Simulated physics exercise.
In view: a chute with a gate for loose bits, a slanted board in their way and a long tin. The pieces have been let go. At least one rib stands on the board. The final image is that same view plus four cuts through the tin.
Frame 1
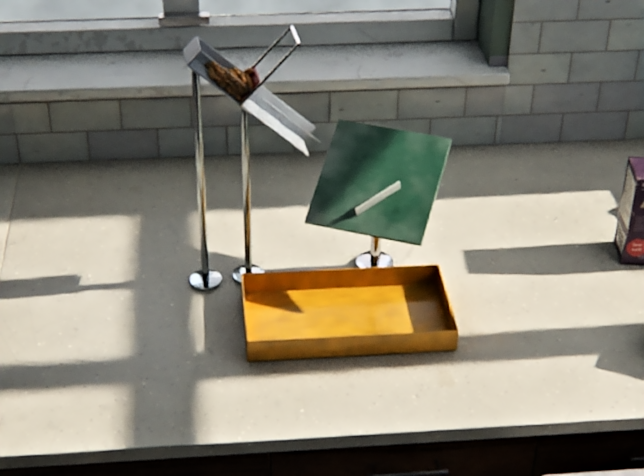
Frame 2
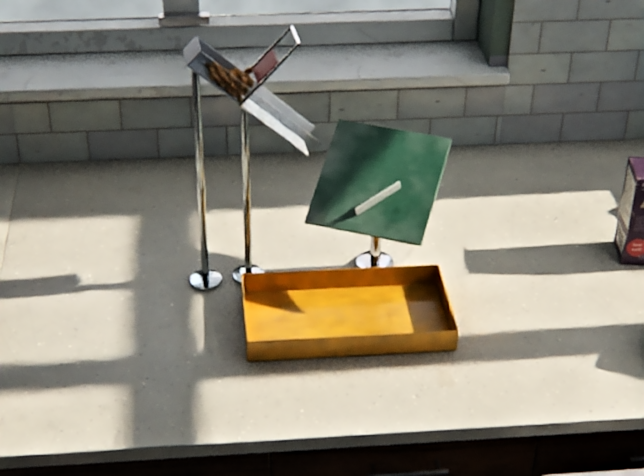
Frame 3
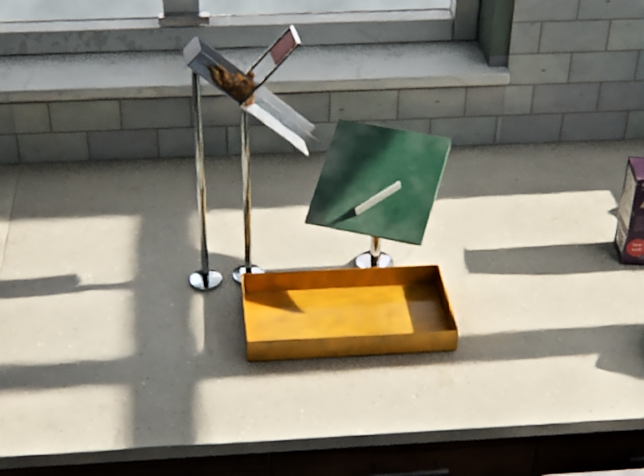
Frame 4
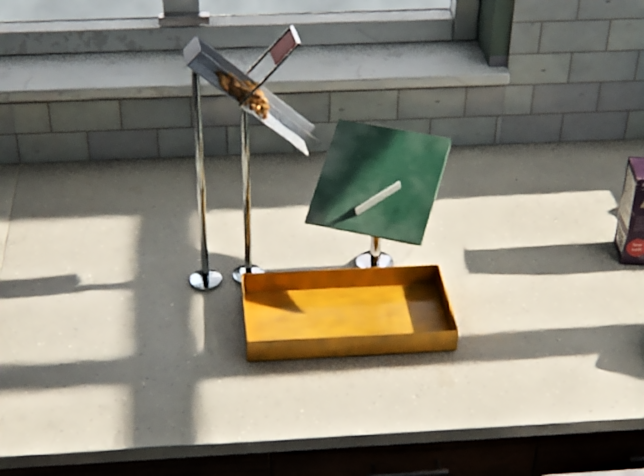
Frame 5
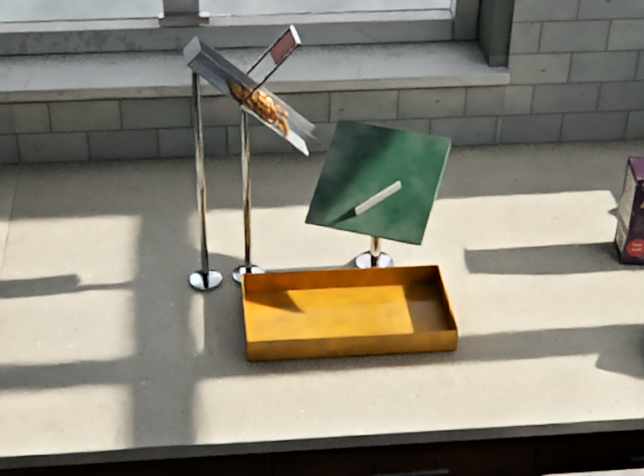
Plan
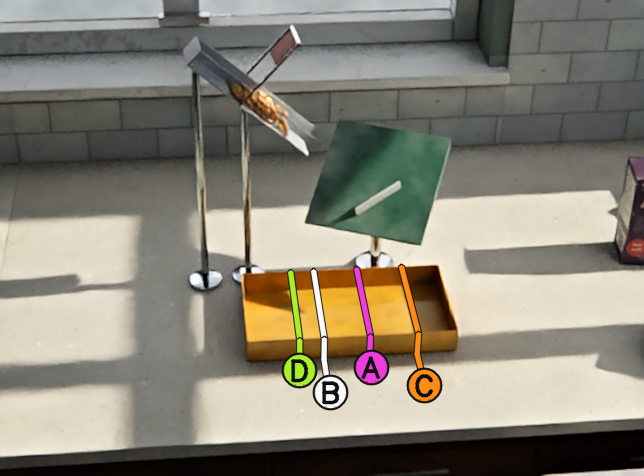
Small round brown beads sat bunched up in a raised metal chute until its gate swung up, then slid down the slope toward the lip, above a tilted green board and an empty orange tin.
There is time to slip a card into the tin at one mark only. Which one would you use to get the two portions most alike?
The answer is line B.
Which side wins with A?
The left side.
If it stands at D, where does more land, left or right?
More lands on the right.
On the marked copy, line A crosses the front rim at (370, 335); line B crosses the front rim at (324, 338); line C crosses the front rim at (418, 333); line D crosses the front rim at (299, 339).
With A, of what is caught, nearly all on the left of the divider, a small part on the right.
With B, of what is caught, about two thirds on the left of the divider, about a third on the right.
With C, of what is caught, nearly all on the left of the divider, a small part on the right.
With D, of what is caught, a small part on the left of the divider, nearly all on the right.
